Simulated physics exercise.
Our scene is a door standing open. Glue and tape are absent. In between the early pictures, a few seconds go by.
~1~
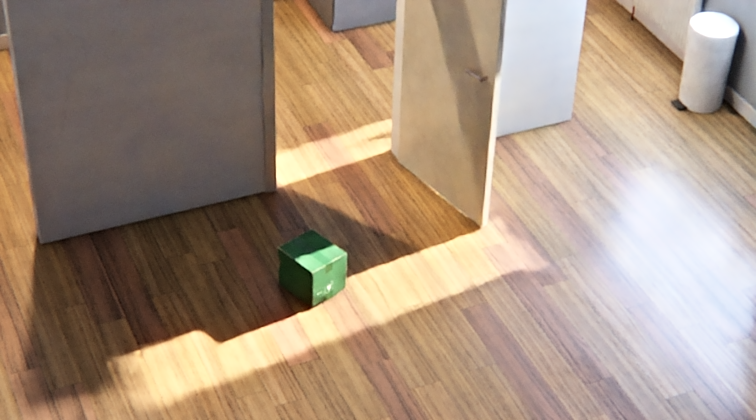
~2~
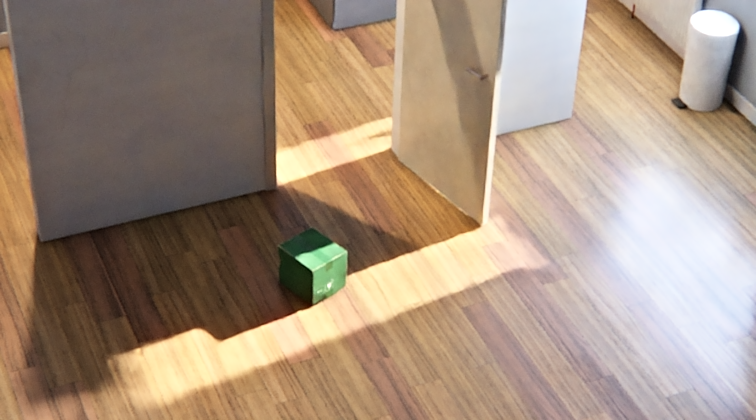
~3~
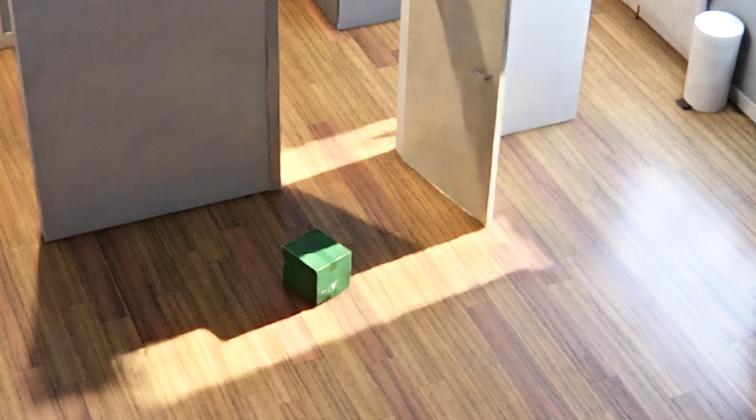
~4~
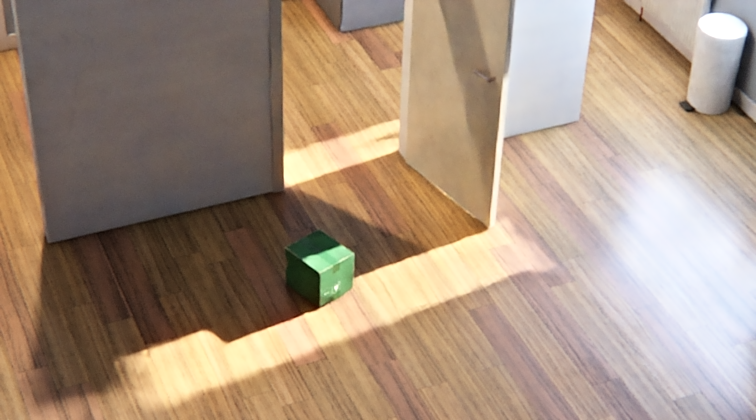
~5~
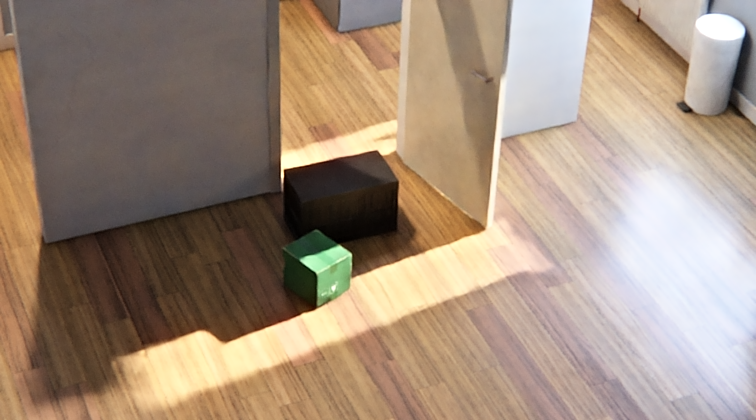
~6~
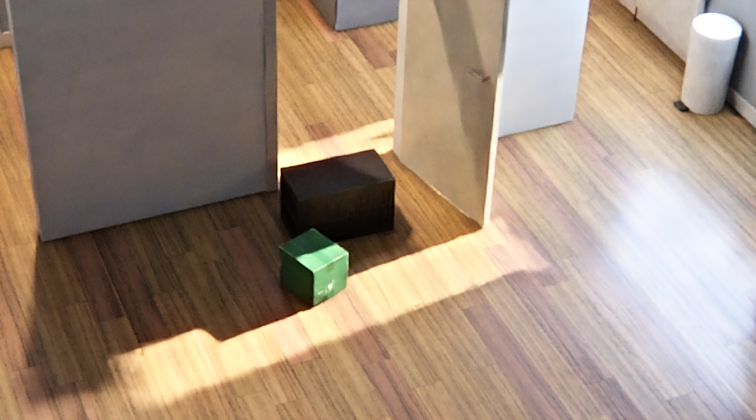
A black chest appears behind the green box near the open door, which stays still.
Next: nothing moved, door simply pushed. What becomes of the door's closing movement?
My guess is that the door will leave the doorway partly open.
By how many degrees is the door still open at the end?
It comes to about 60°.
Then, 0.60 s on from there, open by 91°.
Then, 0.90 s on from there, open by 76°.
Then, 1.10 s on from there, open by 64°.
In the end, open by 61°; both unmoved. At the end, from the last picture's camera, black chest near (333, 198).
